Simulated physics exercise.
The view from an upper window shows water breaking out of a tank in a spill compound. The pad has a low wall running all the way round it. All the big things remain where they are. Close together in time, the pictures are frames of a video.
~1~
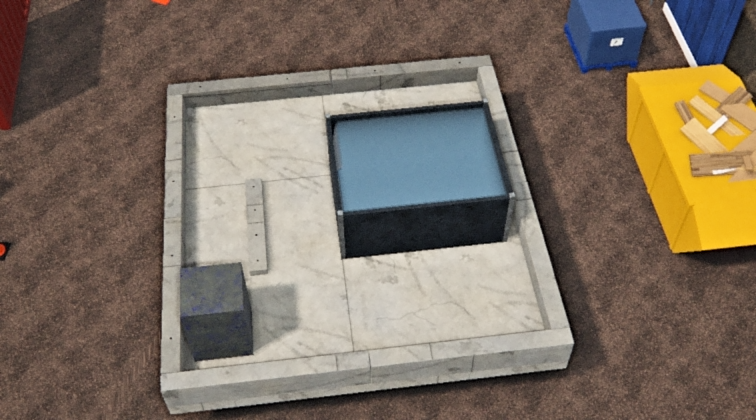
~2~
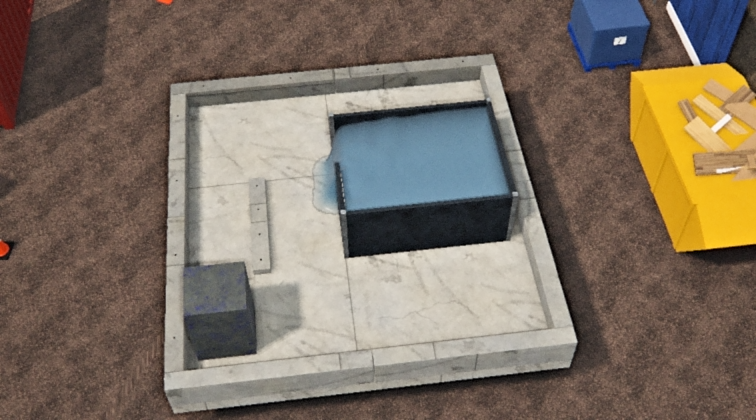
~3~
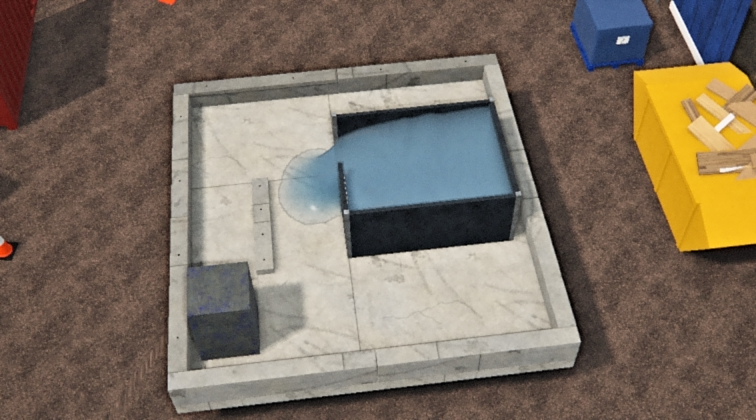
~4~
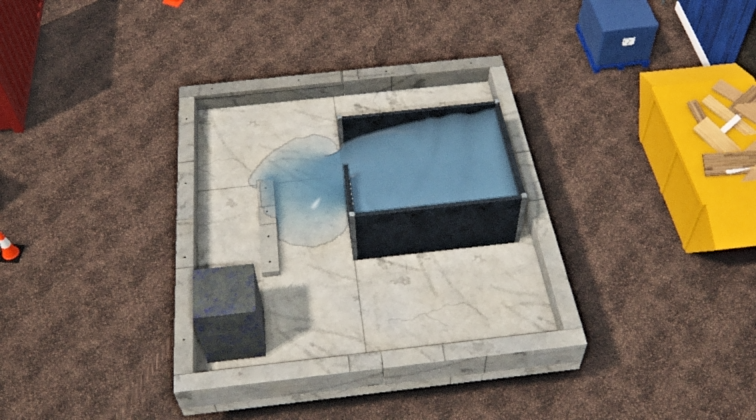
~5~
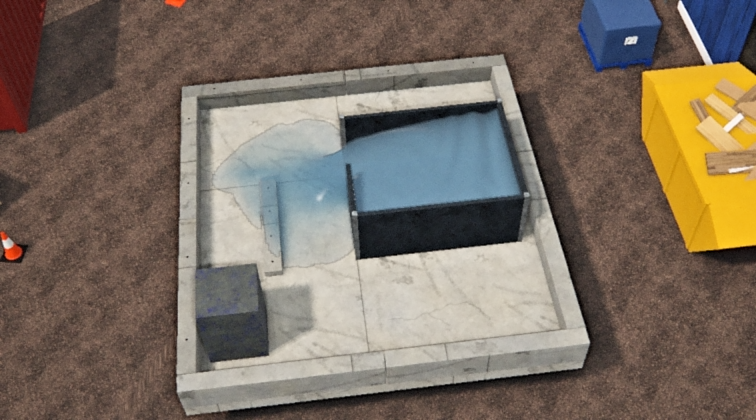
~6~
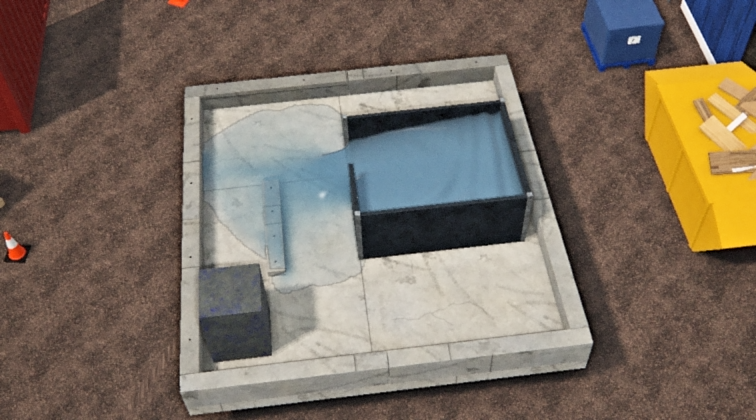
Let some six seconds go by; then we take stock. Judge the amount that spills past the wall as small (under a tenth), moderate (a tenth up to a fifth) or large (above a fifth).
It is small.
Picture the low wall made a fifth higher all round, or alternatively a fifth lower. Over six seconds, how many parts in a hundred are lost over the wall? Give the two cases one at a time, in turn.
2 % and 10 %.
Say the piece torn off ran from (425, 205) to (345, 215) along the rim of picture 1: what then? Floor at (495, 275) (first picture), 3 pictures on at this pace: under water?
There: Awash.
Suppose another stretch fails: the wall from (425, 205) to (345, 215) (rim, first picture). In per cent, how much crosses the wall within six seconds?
12 per cent.
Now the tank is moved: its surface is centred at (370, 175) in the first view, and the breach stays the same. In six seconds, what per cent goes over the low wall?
About 6 per cent.
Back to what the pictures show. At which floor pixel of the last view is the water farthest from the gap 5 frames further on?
The farthest point of the front sits at (262, 377).
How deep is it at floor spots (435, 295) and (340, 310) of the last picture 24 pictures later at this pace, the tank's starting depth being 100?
First near 4, then near 14 per cent.
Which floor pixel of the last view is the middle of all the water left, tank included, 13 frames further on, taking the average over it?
I'd say around (347, 203).
A moment on, water covers 35 % of the floor; the low wall has let 0 % over.
Next, water covers 40 % of the floor; the low wall has let 0 % over.
Then, water covers 50 % of the floor; the low wall has let 4 % over.
Later, water covers 75 % of the floor; the low wall has let 4 % over.
In the end, water covers 75 % of the floor; the low wall has let 5 % over.
